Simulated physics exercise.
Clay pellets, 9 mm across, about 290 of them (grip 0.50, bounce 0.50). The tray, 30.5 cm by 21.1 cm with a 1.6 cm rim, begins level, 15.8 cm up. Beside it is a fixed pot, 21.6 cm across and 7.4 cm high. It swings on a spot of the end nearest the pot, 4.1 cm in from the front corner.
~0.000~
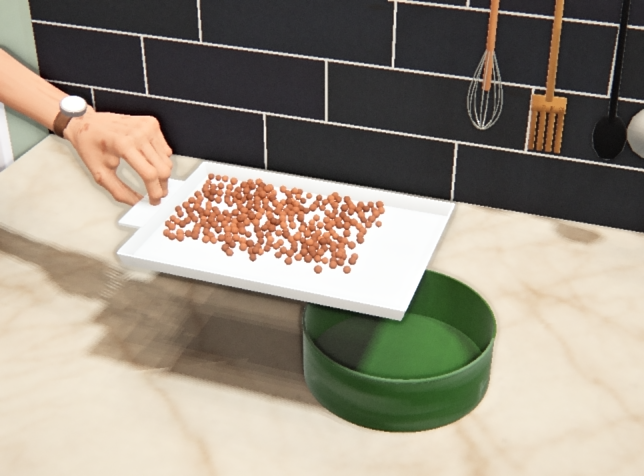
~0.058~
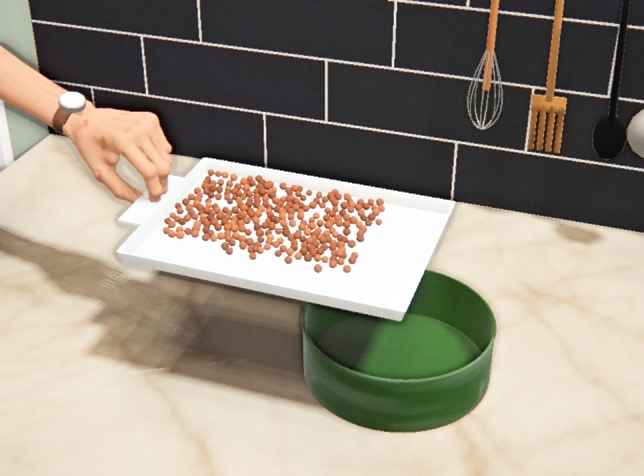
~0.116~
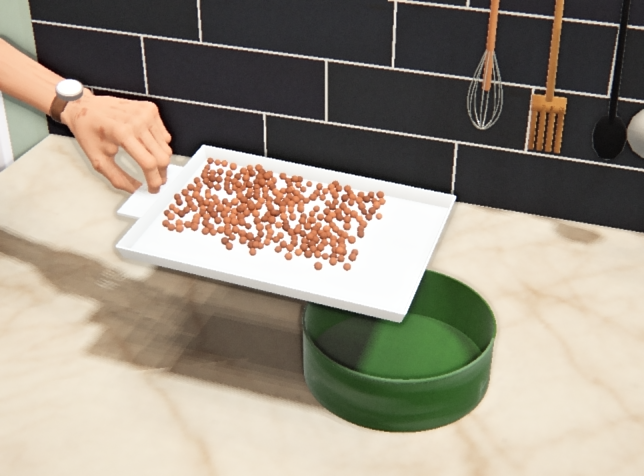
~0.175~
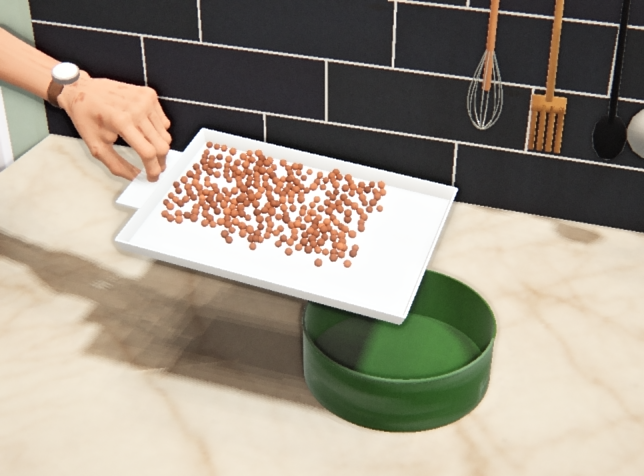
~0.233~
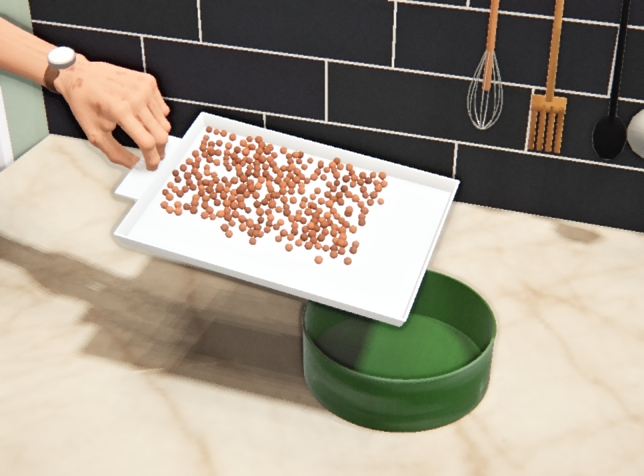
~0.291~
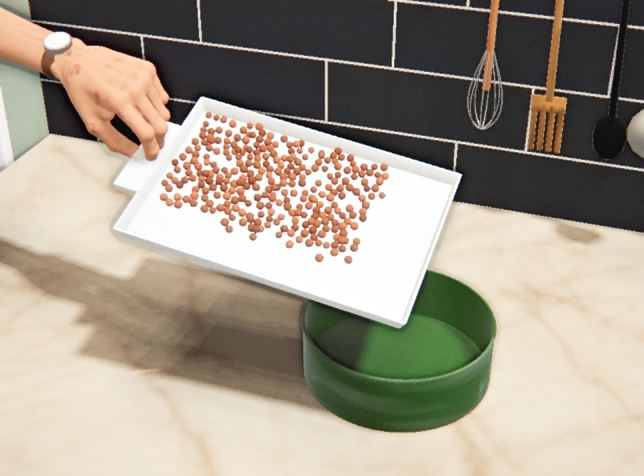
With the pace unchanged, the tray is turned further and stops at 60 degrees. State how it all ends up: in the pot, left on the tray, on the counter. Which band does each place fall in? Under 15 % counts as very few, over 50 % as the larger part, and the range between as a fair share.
Pot: Very few. Tray: The larger part. Counter: A fair share.
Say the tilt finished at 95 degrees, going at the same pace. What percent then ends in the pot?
Roughly 0 percent.
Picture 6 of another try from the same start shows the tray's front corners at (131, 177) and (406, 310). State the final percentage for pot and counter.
Split: Pot = 15, counter = 30.
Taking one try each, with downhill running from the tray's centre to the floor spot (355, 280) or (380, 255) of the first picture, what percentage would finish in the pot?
I'd put it at roughly 5 per cent for the first tilt and roughly 15 per cent for the second.
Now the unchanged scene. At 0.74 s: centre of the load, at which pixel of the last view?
My estimate is roughly (319, 270).
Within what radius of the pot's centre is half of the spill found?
That comes to near 18 cm.
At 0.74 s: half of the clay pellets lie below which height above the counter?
Height: Around 20 cm.
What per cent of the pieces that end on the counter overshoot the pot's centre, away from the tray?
That works out to about 70 percent.
After 0.56 s, tilt 39 degrees; the tray holds 100 %, the pot 0 %.
Then, at 0.74 s, tilt 53 degrees; the tray holds 95 %, the pot 0 %.
After 1.04 s, tilt 60 degrees; the tray holds 65 %, the pot 0 %.
In the end, at 1.8 s, pot 0 %, tray 60 %, counter 40 %.
